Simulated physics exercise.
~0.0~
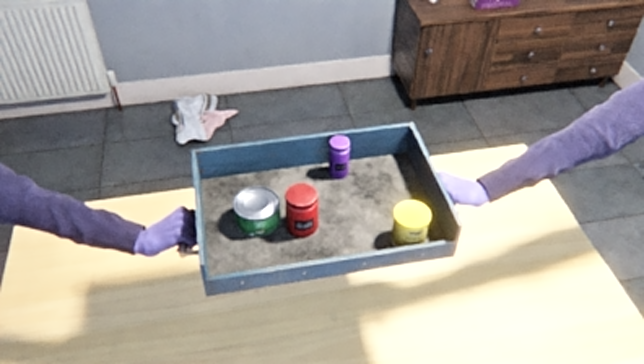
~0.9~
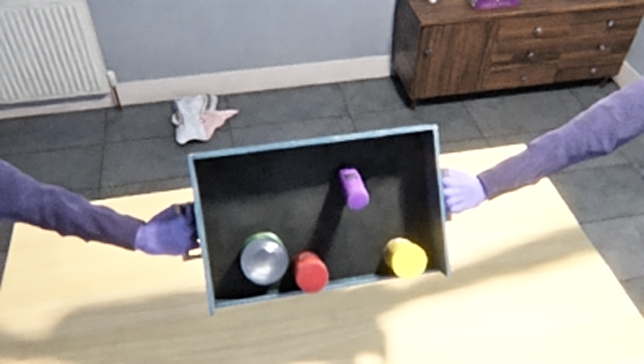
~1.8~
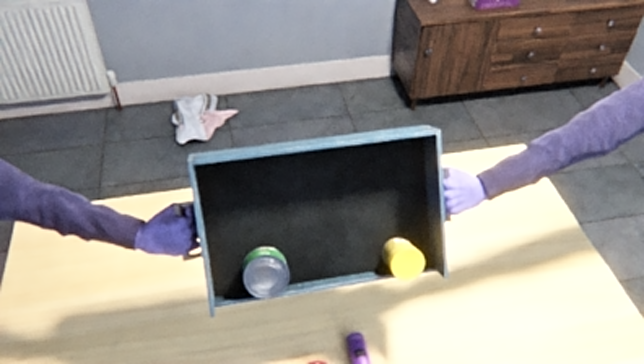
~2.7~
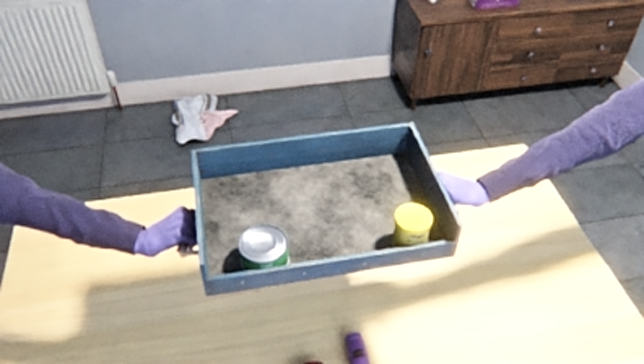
The video shows two hands tilting an open crate steeply toward the viewer, sending a purple shaker and a red jar over its near side onto the table. The hands level it again, with the green tub, shifted nearer the front, and the yellow tin still inside.
